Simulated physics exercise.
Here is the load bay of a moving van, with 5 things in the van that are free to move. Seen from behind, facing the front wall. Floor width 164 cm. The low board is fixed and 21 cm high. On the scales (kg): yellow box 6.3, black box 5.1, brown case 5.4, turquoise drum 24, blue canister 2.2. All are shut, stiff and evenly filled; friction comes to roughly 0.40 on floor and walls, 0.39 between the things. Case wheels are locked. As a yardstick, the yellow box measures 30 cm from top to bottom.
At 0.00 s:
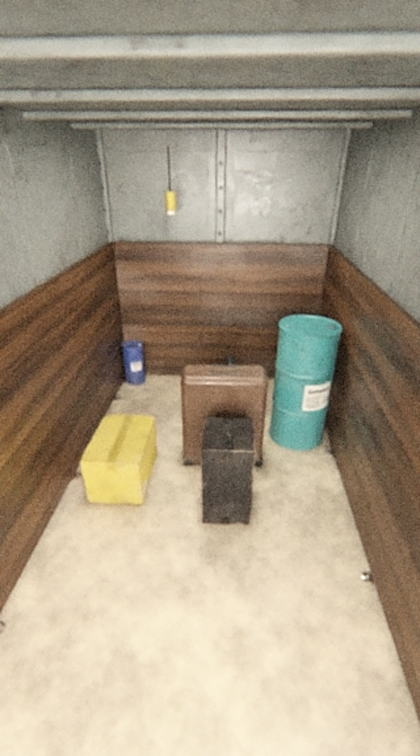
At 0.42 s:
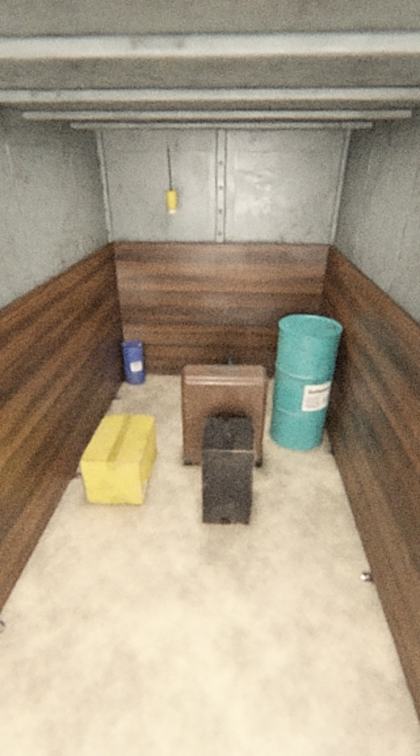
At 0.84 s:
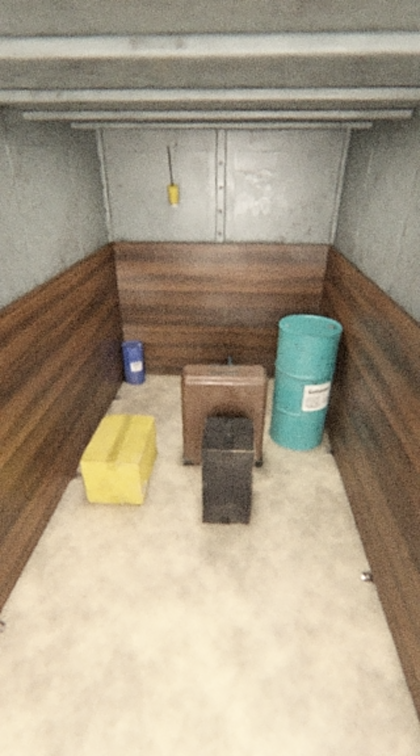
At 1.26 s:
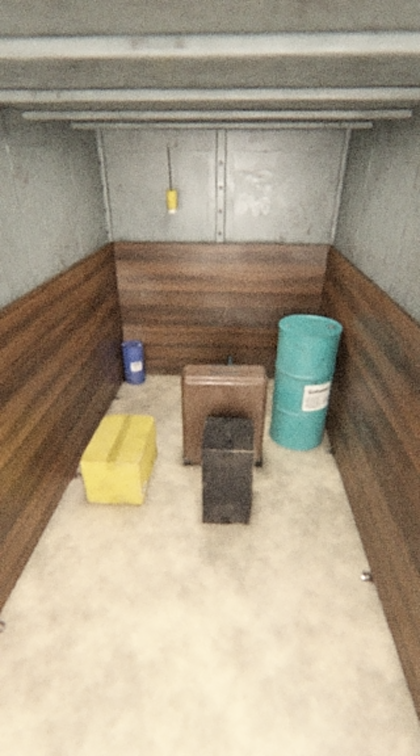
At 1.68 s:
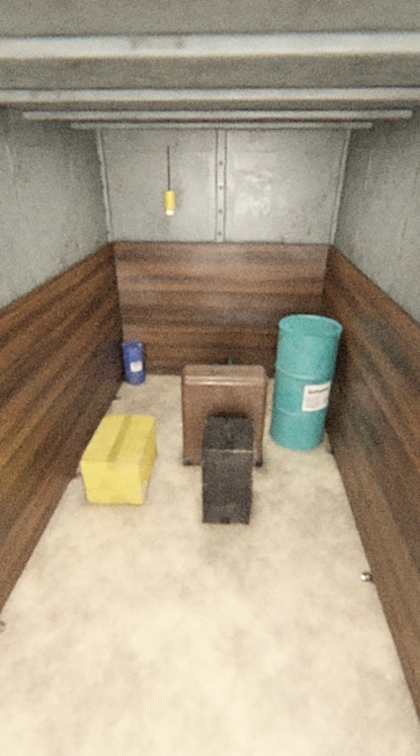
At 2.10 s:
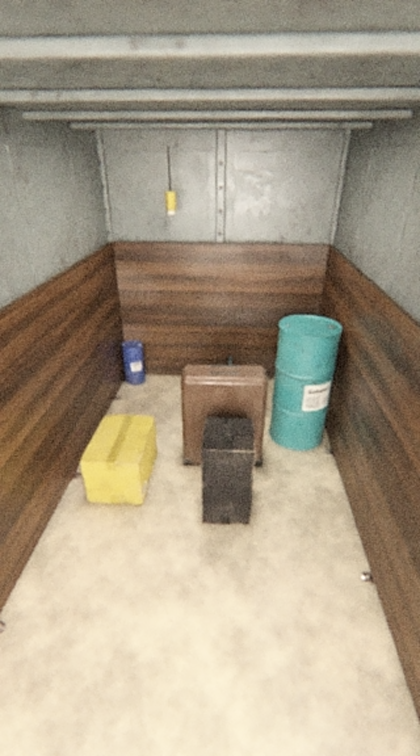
To begin with, a yellow box, black box, brown case, turquoise drum and blue canister stand in a wood-lined van bay, with a small yellow object hanging near the front wall. The hanging object swings slightly up and right, then drops back and barely sways, while the load stays still throughout.
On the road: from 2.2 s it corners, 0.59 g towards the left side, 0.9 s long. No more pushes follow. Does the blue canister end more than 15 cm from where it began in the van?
The blue canister stays put.
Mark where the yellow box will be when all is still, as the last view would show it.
At about (97, 455).
After 2.70 s, load feels 0.59 g left; black box moved 8 cm; turquoise drum moved 8 cm; brown case moved 8 cm.
After 2.90 s, load feels 0.47 g left; black box moved 24 cm; turquoise drum moved 22 cm; brown case moved 23 cm.
After 3.00 s, load feels 0.24 g left; turquoise drum 5° off upright; black box moved 33 cm; brown case moved 32 cm.
After 3.40 s, steady run; black box moved 47 cm; turquoise drum 5° off upright; brown case moved 34 cm.
In the end (4.9 s), not toppled but over 15 cm from the start, yellow box, black box, brown case and turquoise drum; the last one under 15 cm from the start. In the last view, blue canister near (133, 363).
